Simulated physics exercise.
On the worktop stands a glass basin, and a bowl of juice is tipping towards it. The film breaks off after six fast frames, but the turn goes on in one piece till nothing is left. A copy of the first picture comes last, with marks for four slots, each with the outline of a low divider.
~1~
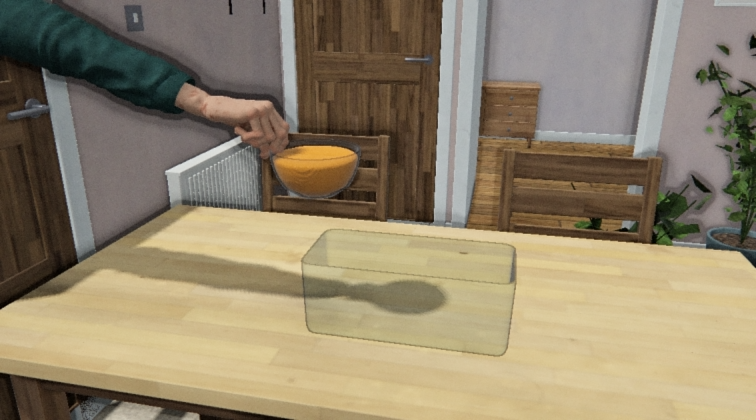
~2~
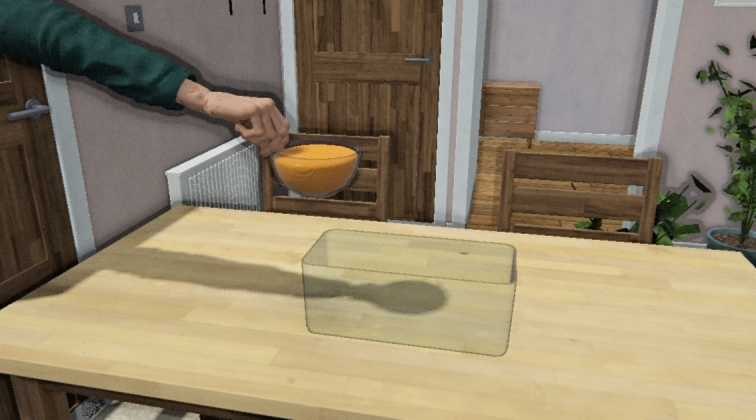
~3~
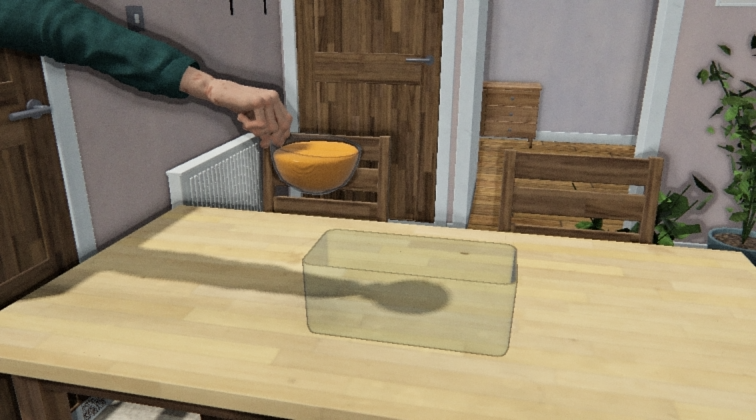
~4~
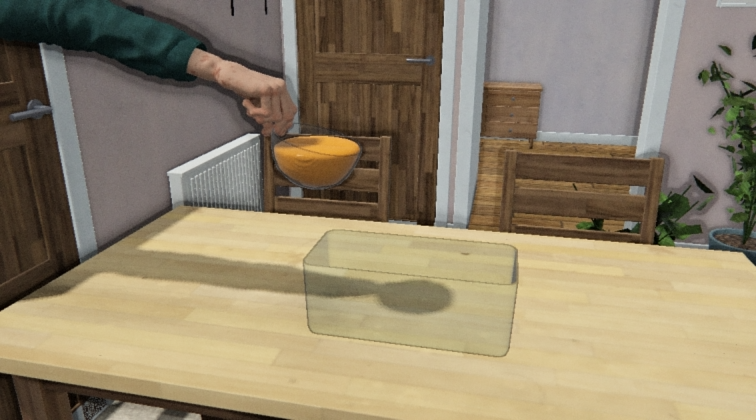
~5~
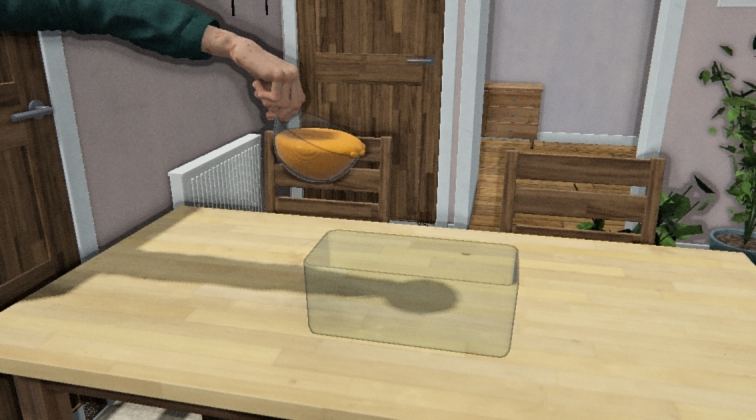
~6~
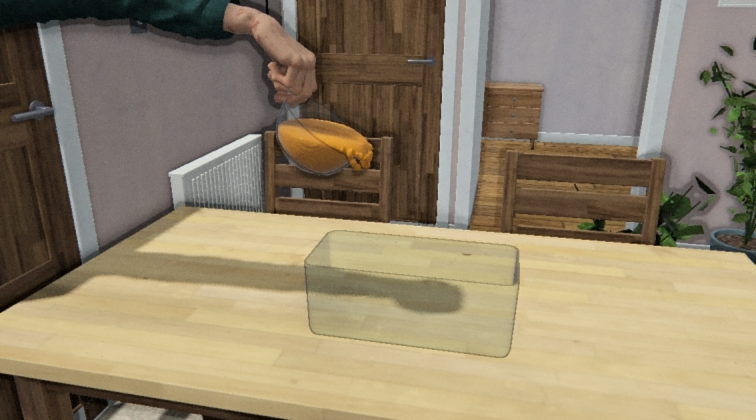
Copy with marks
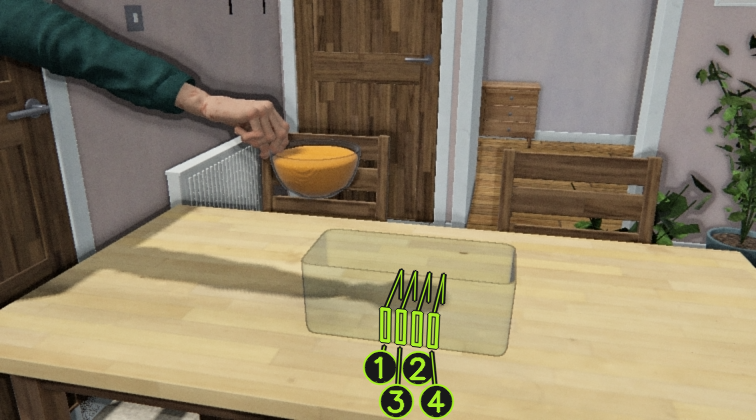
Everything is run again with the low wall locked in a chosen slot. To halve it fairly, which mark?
Take 4.
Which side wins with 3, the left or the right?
The right one.
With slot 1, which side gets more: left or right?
The right side.
On the marked copy, 1 at (384, 346); 2 at (415, 350); 3 at (399, 348); 4 at (431, 352).
With 1, about 10 % ends left of the wall and 86 % right of it; 3 % is lost outside.
With 2, about 27 % ends left of the wall and 69 % right of it; 4 % is lost outside.
With 3, about 17 % ends left of the wall and 80 % right of it; 3 % is lost outside.
With 4, about 51 % ends left of the wall and 42 % right of it; 7 % is lost outside.
